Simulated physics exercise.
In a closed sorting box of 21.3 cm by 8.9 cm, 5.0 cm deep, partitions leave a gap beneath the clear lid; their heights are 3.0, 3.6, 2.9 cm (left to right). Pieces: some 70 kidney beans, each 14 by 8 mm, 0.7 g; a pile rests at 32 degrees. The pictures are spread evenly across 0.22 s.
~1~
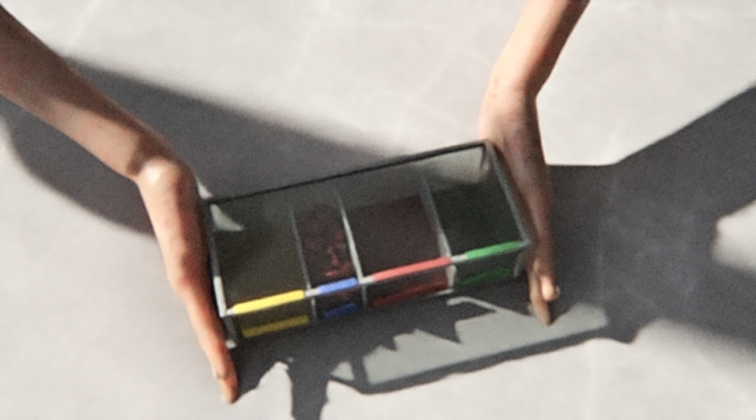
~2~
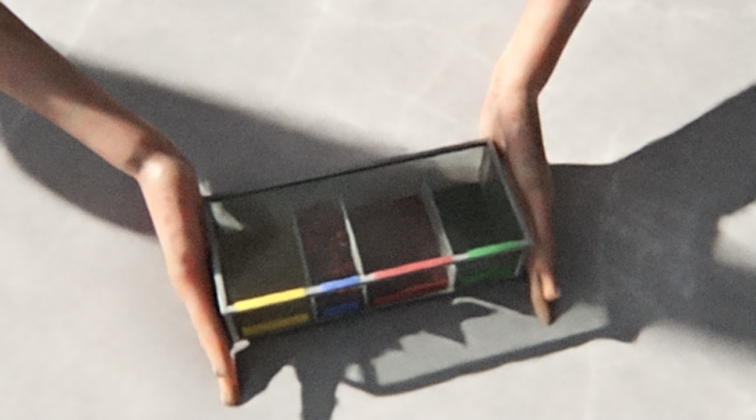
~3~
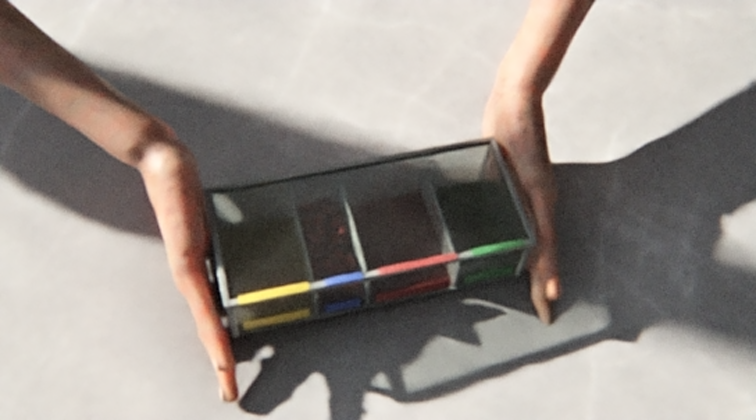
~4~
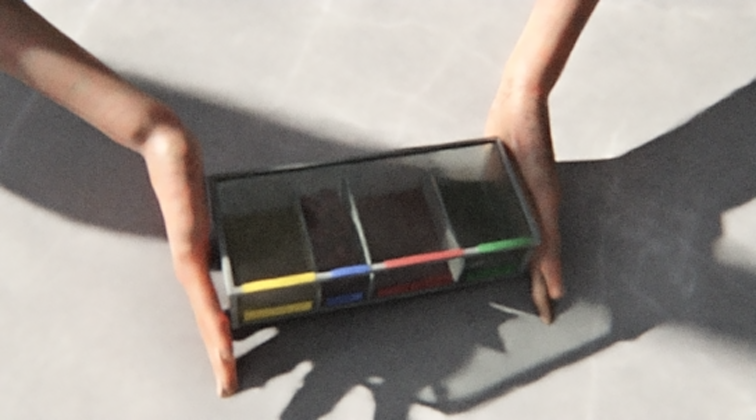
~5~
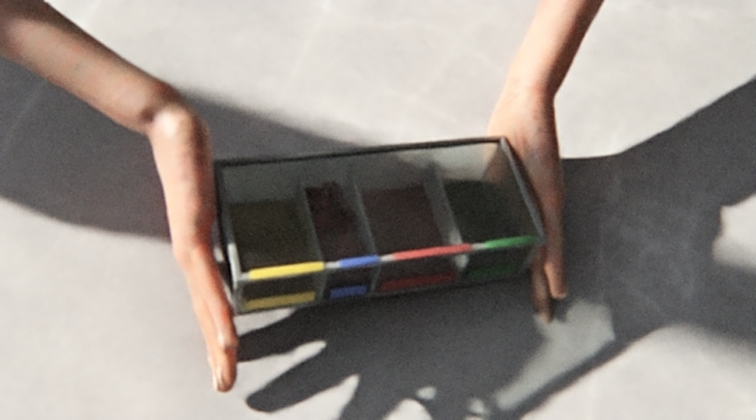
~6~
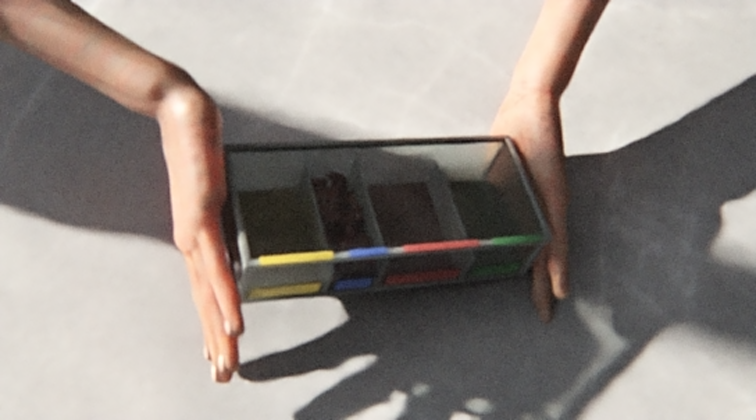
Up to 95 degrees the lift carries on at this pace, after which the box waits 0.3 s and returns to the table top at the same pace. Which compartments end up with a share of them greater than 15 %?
Red: Not greater. Blue: Greater. Green: Greater. Yellow: Not greater.
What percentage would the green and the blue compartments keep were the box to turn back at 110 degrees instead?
In per cent, green gets 25 and blue gets 65.
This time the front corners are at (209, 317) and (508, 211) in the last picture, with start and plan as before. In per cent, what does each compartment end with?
Red 0, blue 35, green 0, yellow 65.
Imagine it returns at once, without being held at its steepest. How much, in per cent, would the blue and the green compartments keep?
You'd end up with blue at 65 per cent and green at 25 per cent.
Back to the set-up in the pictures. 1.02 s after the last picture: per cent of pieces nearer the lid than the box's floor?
Share: Approx. 60 %.
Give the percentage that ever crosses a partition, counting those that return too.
That share comes to about 50 per cent.
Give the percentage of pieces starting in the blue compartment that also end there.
50 per cent, roughly.
Then, 1.02 s after the last picture, tilt 95 degrees; red 10 %, blue 75 %, green 15 %.
Then, 1.69 s after the last picture, tilt 49 degrees; red 5 %, blue 50 %, green 45 %.
Then, 2.40 s after the last picture, tilt 0 degrees; red 5 %, blue 50 %, green 45 %.
In the end, red 5 %, blue 50 %, green 45 %, yellow 0 %.
